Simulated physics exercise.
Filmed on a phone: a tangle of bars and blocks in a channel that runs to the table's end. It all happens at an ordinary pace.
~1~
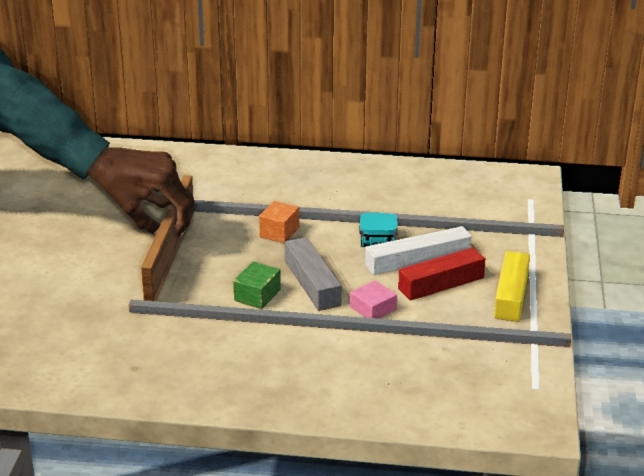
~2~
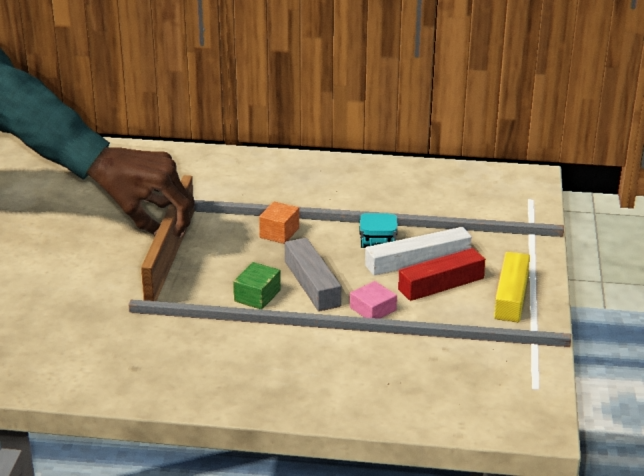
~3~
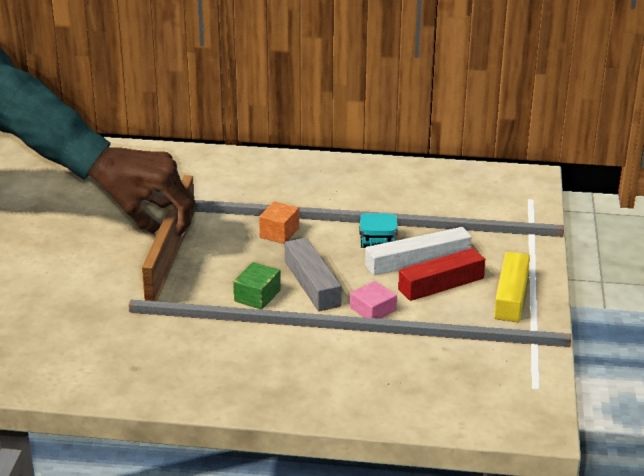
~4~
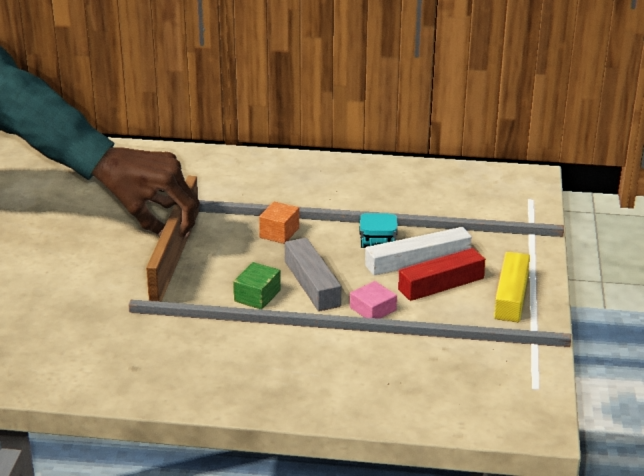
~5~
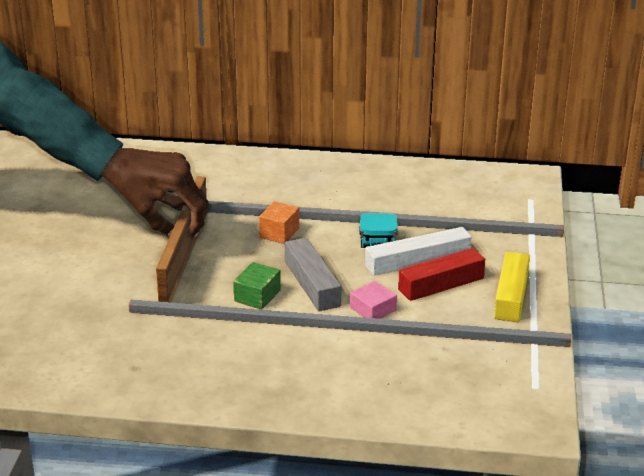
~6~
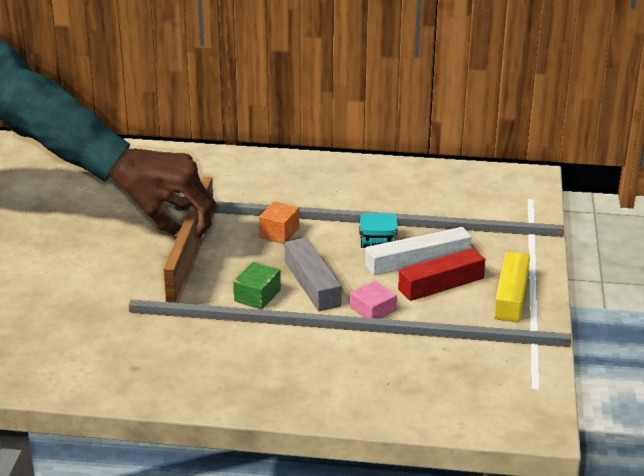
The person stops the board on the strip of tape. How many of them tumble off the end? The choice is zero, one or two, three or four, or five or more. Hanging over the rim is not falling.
Here the number that fall off is five or more.
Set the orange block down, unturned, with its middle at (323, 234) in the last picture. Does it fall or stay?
It survives.
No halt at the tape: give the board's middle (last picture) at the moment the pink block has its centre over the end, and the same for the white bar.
About (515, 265), and (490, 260) for the other.
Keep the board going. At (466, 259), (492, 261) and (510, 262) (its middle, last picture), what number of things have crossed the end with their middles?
Place by place, 0, 3 and 3.
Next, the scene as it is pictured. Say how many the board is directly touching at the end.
It touches 3.
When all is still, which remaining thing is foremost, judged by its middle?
That is the grey bar.
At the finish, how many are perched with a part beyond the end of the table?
Overhanging: 1.
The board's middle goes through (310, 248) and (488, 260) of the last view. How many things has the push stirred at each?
At the one place 4, at the other 8.
Early on, none off yet; yellow stick at rest near (512, 286); red bar at rest near (442, 274); white bar moving near (423, 250).
Finally, the number that fall off is five or more; lost, turquoise case, pink block, white bar, red bar and yellow stick.
